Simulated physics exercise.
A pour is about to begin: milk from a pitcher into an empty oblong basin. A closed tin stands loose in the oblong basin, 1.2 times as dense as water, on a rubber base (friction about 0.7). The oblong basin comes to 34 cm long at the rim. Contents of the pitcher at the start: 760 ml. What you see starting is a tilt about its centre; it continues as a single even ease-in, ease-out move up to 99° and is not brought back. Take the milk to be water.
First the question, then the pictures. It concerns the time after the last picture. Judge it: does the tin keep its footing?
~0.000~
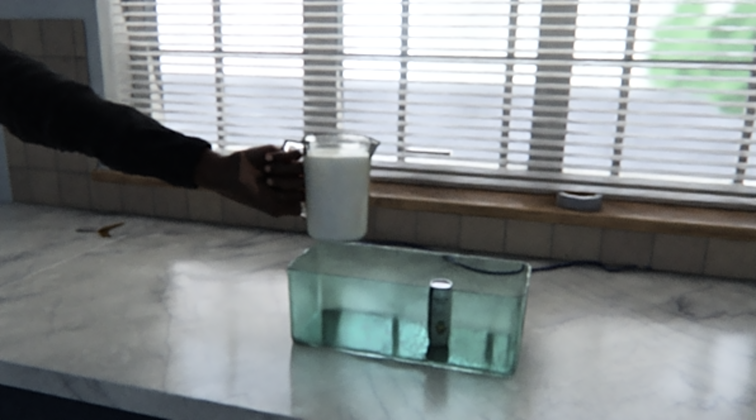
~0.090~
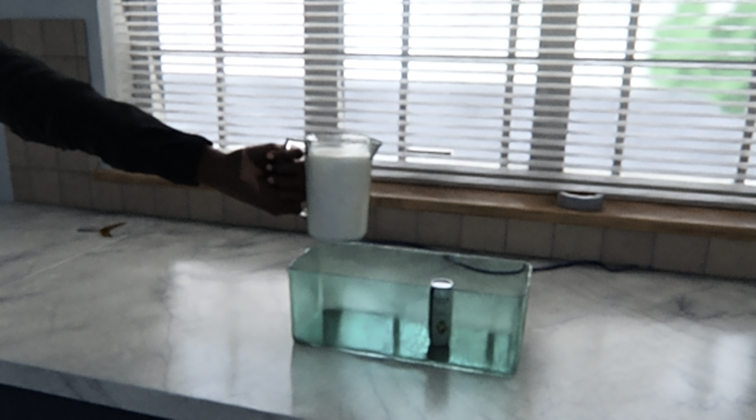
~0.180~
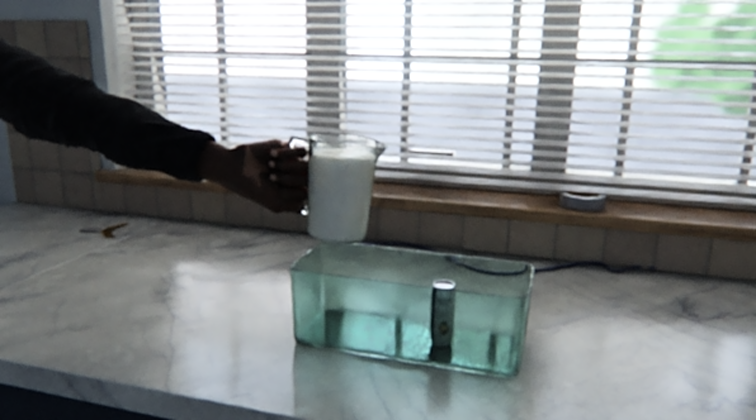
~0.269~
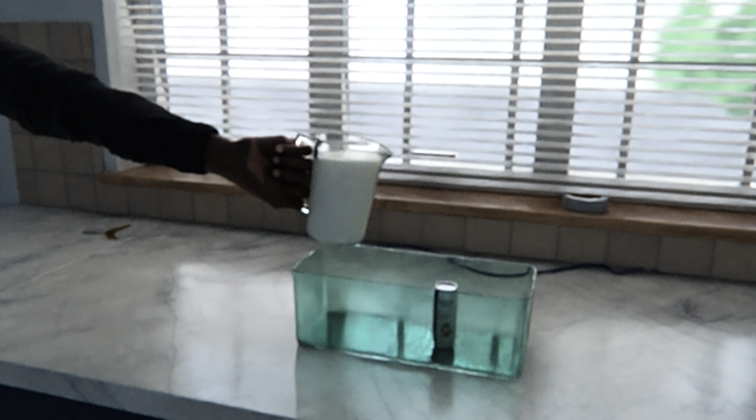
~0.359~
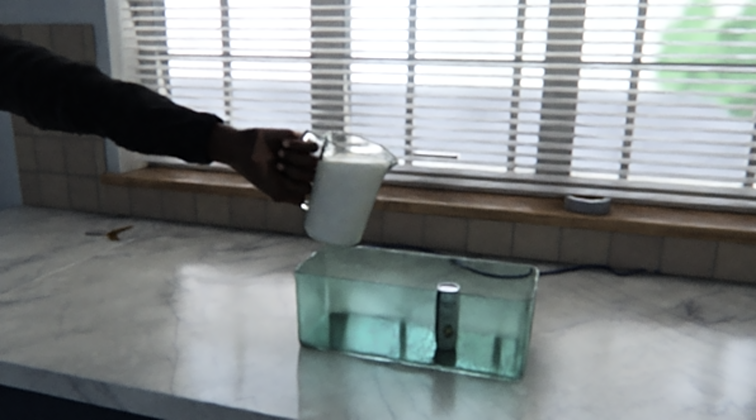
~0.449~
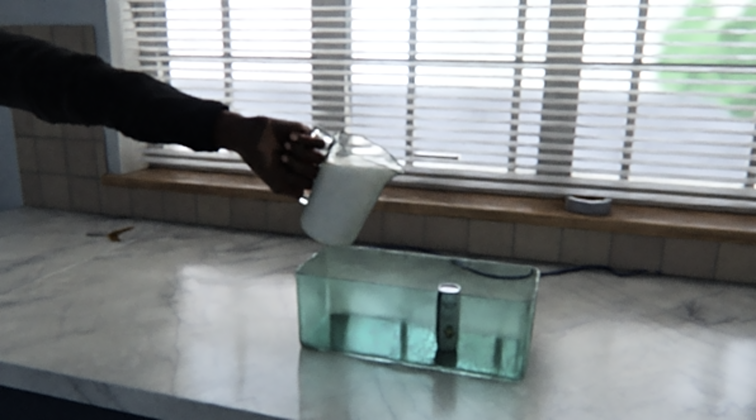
Most likely it will capsize.
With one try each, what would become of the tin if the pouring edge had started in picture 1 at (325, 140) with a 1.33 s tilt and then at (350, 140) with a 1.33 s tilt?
Run one: It does not tip. Run two: It does not tip.
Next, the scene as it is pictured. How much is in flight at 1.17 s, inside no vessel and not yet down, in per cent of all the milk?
Close to 12 per cent.
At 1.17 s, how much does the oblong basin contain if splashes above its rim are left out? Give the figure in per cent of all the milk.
Reading: Approx. 52 %.
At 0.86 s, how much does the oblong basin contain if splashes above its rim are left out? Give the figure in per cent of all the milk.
Some 10 per cent.
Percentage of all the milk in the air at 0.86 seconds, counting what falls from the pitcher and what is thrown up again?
Near 12 per cent of it all.
Then, 0.86 s in, the tilt is 72° and 78 per cent is still to pour; the tin stands where it began.
Then, 1.17 s in, the tilt is 95° and 34 per cent is still to pour; the tin stands where it began.
Then, 1.49 s in, the tilt is 99° and 7 per cent is still to pour; the tin lies on its side.
Then, 1.83 s in, the tilt is 99° and 1 per cent is still to pour; the tin lies on its side.
Finally, the tin lies on its side.
